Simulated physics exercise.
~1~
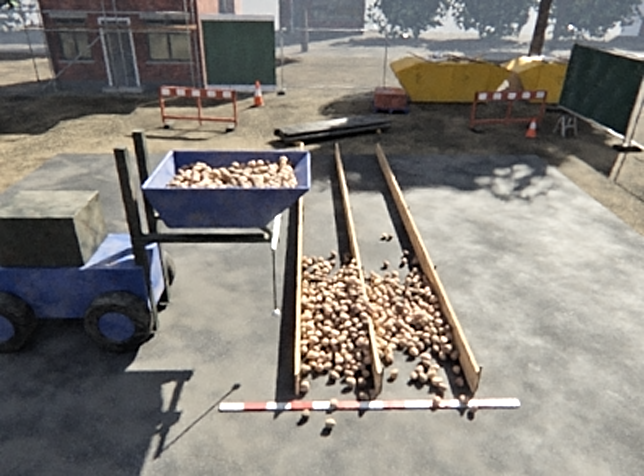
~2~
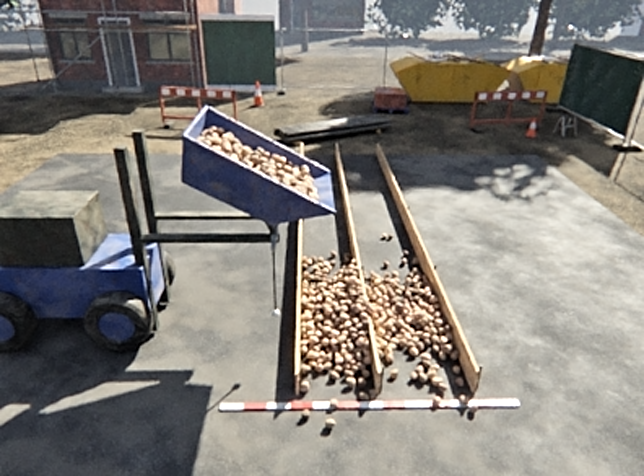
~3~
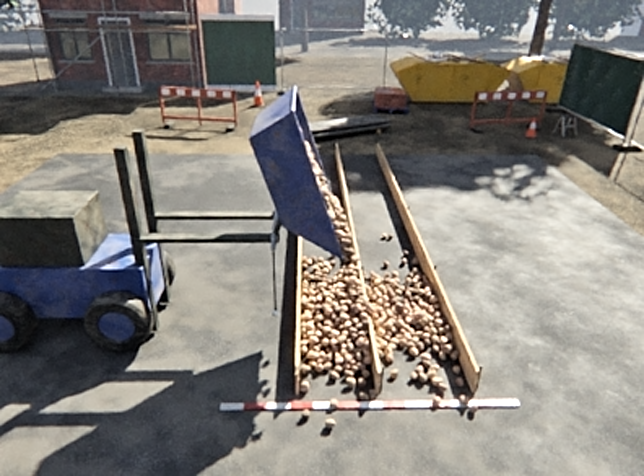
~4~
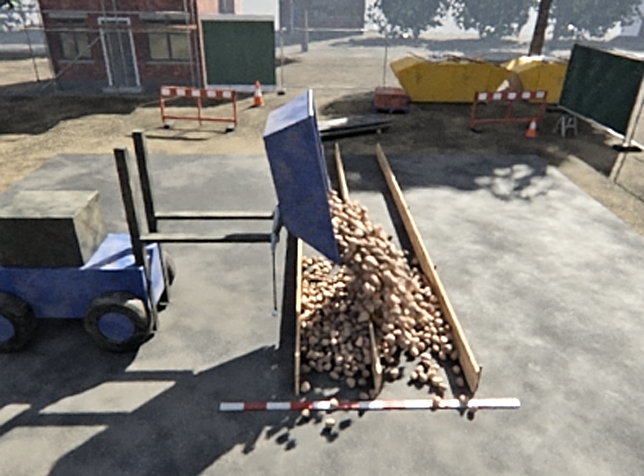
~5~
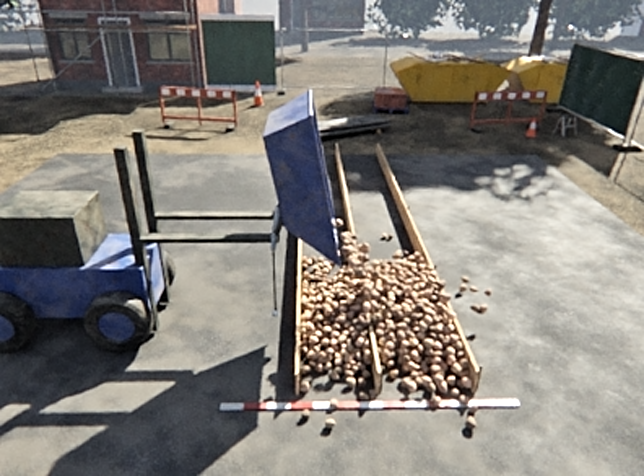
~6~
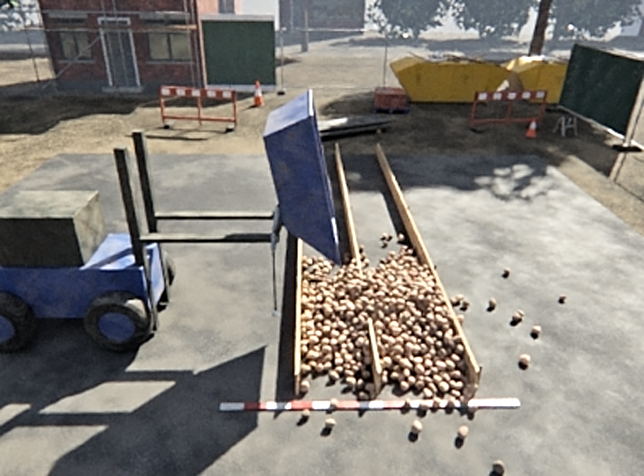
A blue fork truck stands at the left of a sunlit paved yard, seen from above, holding up a blue skip full of pale brown stones. Beside it, three wooden boards form two bays where similar stones already lie, with a red and white staff in front and yellow containers behind. The skip tips steeply to the right, then stays still as its stones pour down over the middle board. They spread across both bays, heaping more in the right one. A few roll out onto the paving at the right and front, and the skip ends tilted above the wide pile.
